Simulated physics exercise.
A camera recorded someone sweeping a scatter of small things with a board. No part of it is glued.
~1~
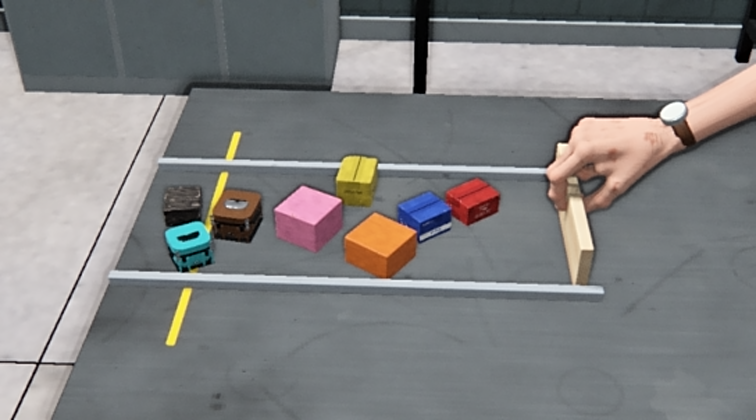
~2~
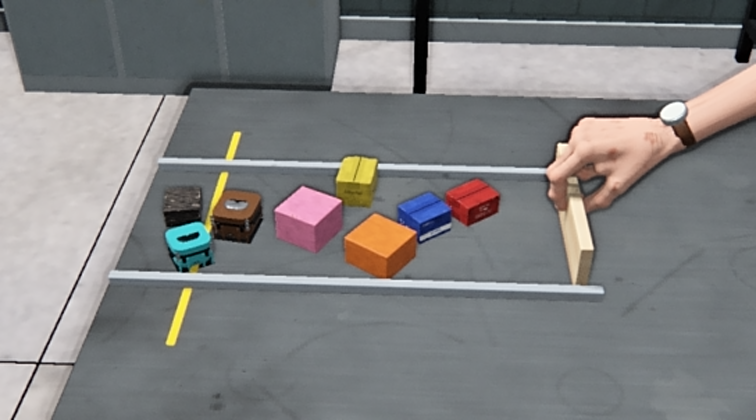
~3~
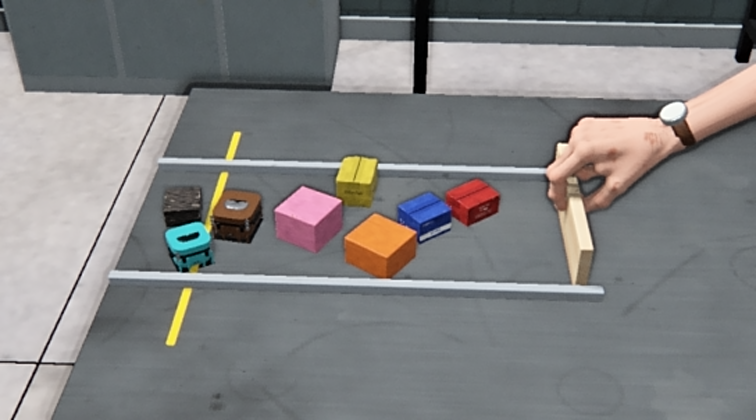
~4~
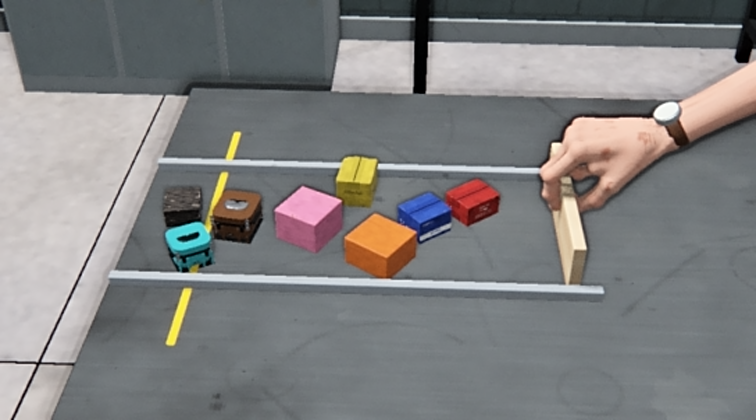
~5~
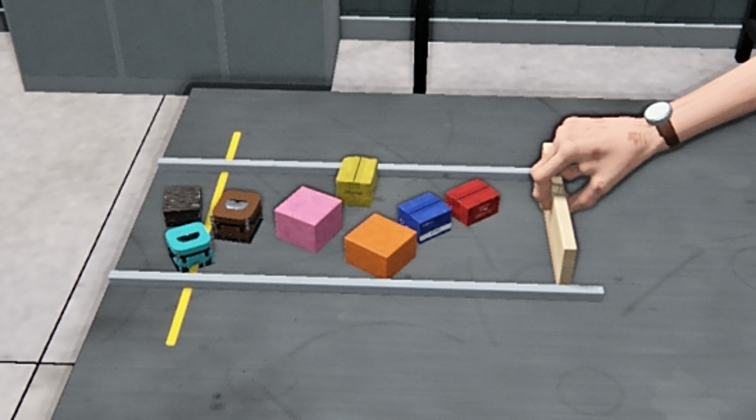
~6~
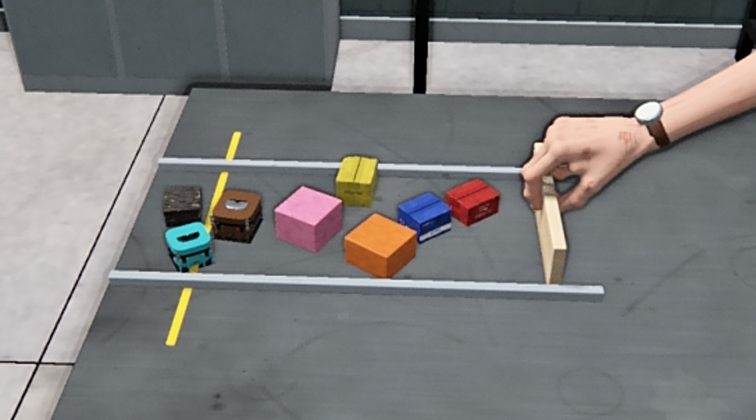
The clip shows a hand holding a wooden board upright between two rails on a gray table, at first still, then sliding it slightly left, while the scattered colored boxes and small cases near a yellow line stay in place.
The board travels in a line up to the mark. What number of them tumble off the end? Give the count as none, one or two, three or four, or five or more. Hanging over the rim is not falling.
The count is one or two.
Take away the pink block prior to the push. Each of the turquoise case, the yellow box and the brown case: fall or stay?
The turquoise case keeps its place, the yellow box keeps its place and the brown case keeps its place.
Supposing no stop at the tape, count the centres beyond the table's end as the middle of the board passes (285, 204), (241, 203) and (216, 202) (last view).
In order of the places given, that's 0, 1 and 2.
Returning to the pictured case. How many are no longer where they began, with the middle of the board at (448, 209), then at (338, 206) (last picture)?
At the first spot the count is 2, and at the second it is 6.
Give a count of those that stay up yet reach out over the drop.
Overhanging ones - 2.
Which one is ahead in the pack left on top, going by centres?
Turquoise case.
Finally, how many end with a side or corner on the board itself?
In total, 3.
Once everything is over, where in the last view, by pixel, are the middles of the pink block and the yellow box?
Final spots - pink block (146, 213), yellow box (168, 176).
Soon after, none off yet; black block at rest near (184, 207); turquoise case at rest near (190, 248); brown case at rest near (238, 217).
In the end, the number that fall off is one or two; gone, brown case and black block.
